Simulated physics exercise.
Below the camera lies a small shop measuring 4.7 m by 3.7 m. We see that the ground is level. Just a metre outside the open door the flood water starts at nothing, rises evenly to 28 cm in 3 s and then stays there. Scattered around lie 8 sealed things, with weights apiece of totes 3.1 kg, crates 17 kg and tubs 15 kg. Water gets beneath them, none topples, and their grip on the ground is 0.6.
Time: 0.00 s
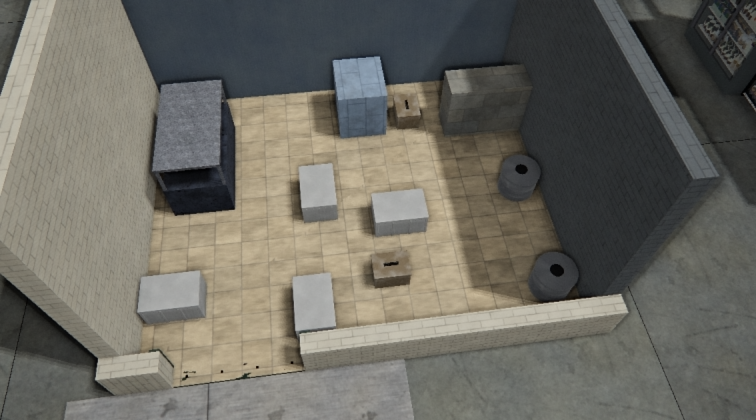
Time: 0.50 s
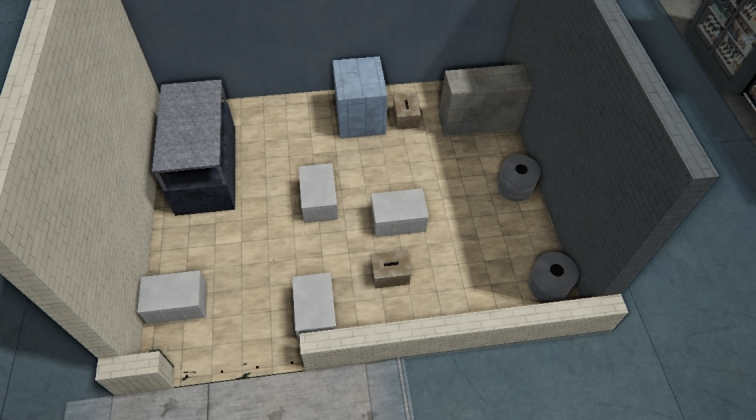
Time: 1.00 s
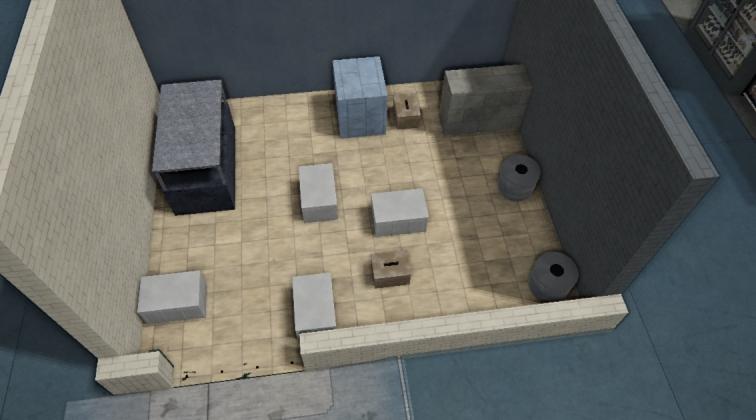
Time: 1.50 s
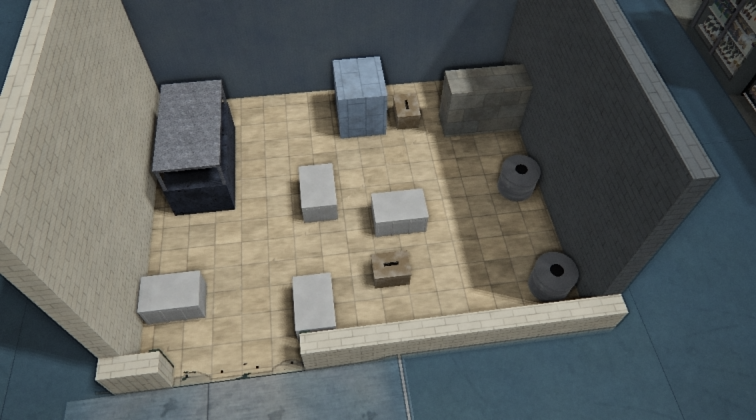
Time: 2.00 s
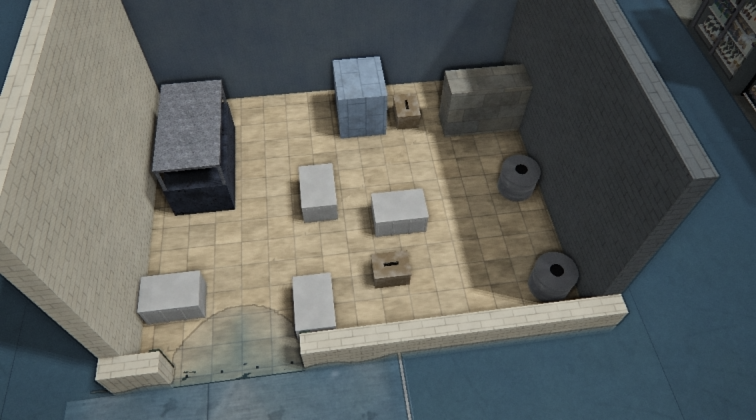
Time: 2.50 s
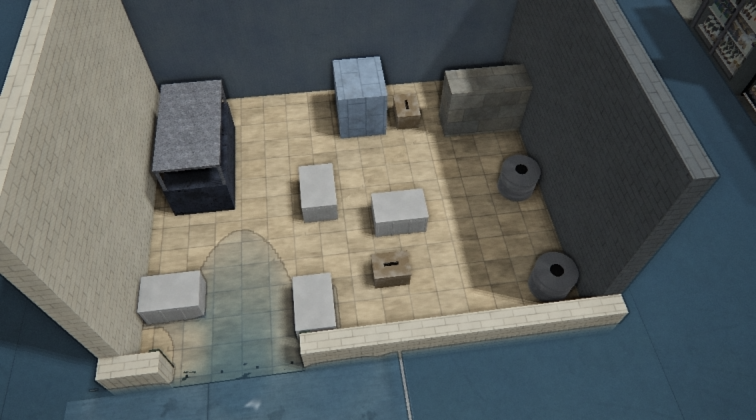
We see a small walled shop from above, with blocks, boxes and round tubs on a tiled floor, as water covers the ground outside, then spreads in through the front gap between pale blocks while the objects stay still.
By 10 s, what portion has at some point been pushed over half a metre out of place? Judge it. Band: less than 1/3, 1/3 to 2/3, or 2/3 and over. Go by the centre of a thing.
Band: 1/3 to 2/3.
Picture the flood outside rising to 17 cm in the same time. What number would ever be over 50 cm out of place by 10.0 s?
3.
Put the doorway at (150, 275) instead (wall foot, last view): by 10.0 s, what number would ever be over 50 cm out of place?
In that case the number is 8.
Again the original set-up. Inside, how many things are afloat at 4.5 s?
That would be 1 of them.
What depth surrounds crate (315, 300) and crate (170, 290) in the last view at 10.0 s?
4 and 16 cm.
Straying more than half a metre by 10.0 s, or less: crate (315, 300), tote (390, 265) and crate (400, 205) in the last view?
Result, in turn: Stayed within / stayed within / stayed within.
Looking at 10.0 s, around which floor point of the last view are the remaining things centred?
It works out to somewhere near (414, 252) on the floor.
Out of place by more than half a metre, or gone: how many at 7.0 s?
Count then: 2.
After 3.5 s 0 of 8 are over 50 cm from their spots; 0 afloat.
After 4.5 s 1 of 8 are over 50 cm from their spots; 1 afloat.
After 7.0 s 2 of 8 are over 50 cm from their spots; 2 afloat.
After 10.0 s 3 of 8 are over 50 cm from their spots, and 4 have been at some point; 3 afloat.
